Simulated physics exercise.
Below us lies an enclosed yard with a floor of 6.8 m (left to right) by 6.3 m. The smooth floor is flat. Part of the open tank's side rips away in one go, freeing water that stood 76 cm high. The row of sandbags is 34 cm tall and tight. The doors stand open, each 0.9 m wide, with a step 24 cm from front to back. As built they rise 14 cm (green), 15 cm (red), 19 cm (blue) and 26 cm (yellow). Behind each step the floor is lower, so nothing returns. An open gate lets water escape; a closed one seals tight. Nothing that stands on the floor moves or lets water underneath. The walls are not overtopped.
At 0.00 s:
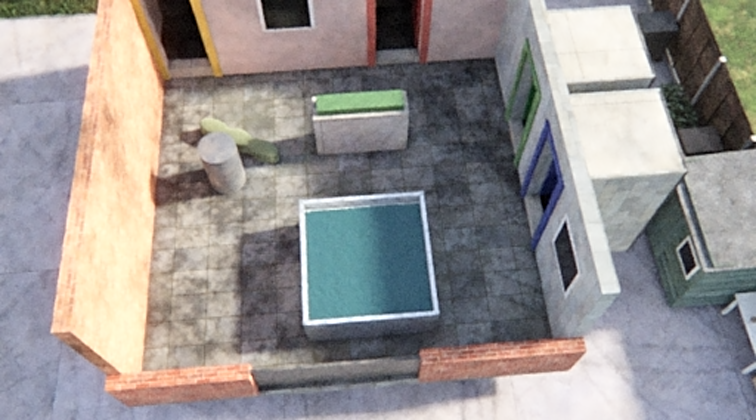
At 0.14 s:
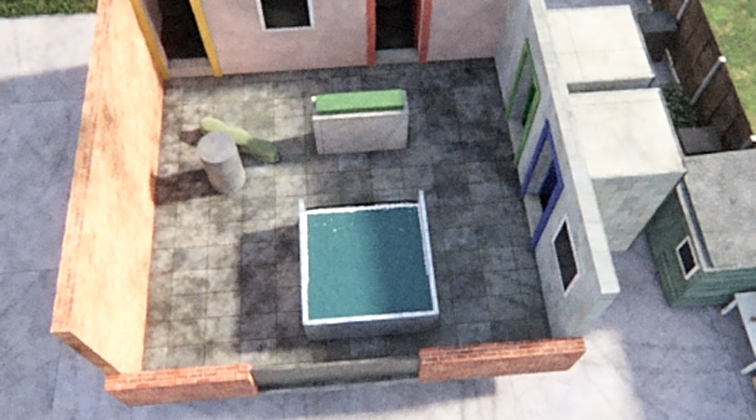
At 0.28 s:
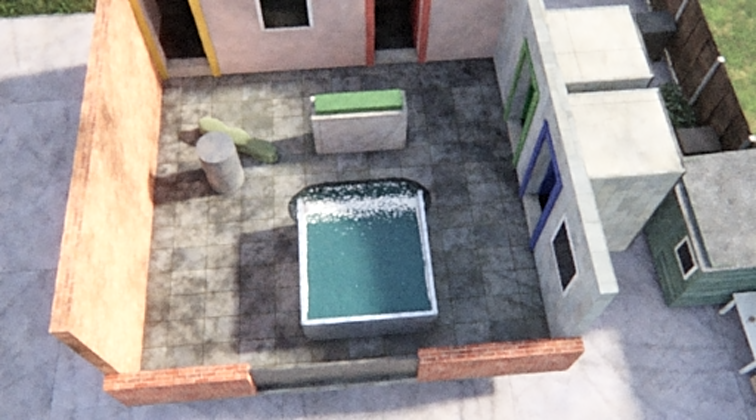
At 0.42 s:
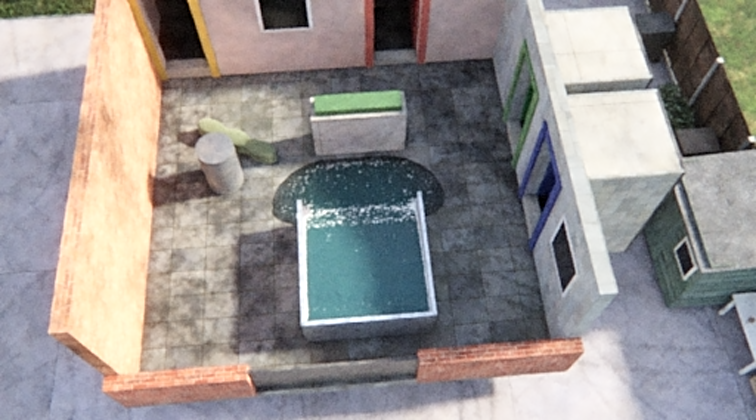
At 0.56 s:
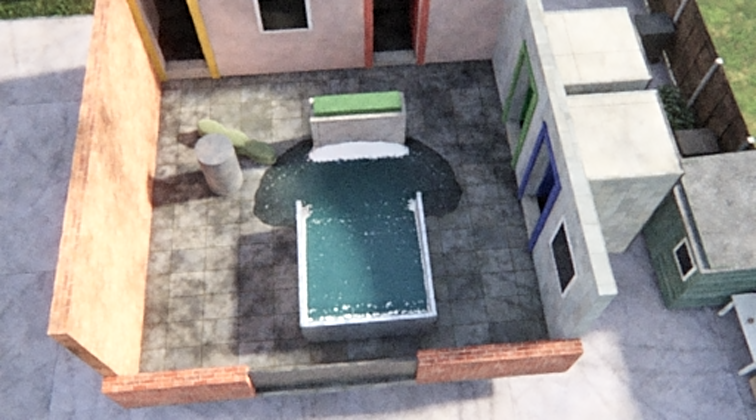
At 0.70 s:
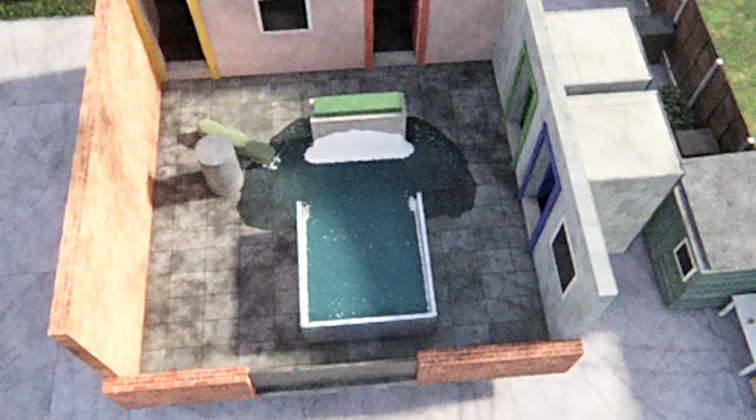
An enclosed yard with a grey tiled floor is seen from high above by a still camera. An open tank of blue-green water stands near the front, a green-topped block behind it, a pale cylinder and green piece to the left, and green and blue doorways on the right. The tank's far side vanishes, and water pours out, fanning across the floor and foaming white against the block.
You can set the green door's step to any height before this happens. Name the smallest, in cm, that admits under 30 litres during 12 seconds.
It would have to be roughly 23 cm high.
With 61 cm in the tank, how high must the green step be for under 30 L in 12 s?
About 17 cm.
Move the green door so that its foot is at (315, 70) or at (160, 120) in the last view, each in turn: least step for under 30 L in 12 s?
Roughly 9.0 and 12.5 cm.
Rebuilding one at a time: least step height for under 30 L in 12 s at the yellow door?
About 13.0 cm at yellow.
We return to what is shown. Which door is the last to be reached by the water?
The blue one.
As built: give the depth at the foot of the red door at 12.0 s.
Roughly 7.0 cm deep.
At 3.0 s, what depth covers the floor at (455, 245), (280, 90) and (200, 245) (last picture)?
Roughly 0, 8 and 4 cm, in turn.
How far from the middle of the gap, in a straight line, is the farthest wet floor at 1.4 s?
Some 4.2 m out.
After 1.4 s water covers 30 % of the floor, deepest (54 cm) near (355, 164); it has not reached the green door.
After 3.0 s water covers 65 % of the floor, deepest (30 cm) near (251, 180); 24 cm at the green door, 93 litres in over its 14 cm step.
After 12.0 s water covers 95 % of the floor, deepest (13 cm) near (142, 345); 9 cm at the green door, 128 litres in over its 14 cm step.
At the green door as built, the water arrived by 1.5 s and peaked near 27 cm at 2.6 s.
Run again over the same 12 s with other heights there, 61 litres in over 19 cm, 14 litres over 25.5 cm. The limit of 30 litres is kept from about 23 cm up.
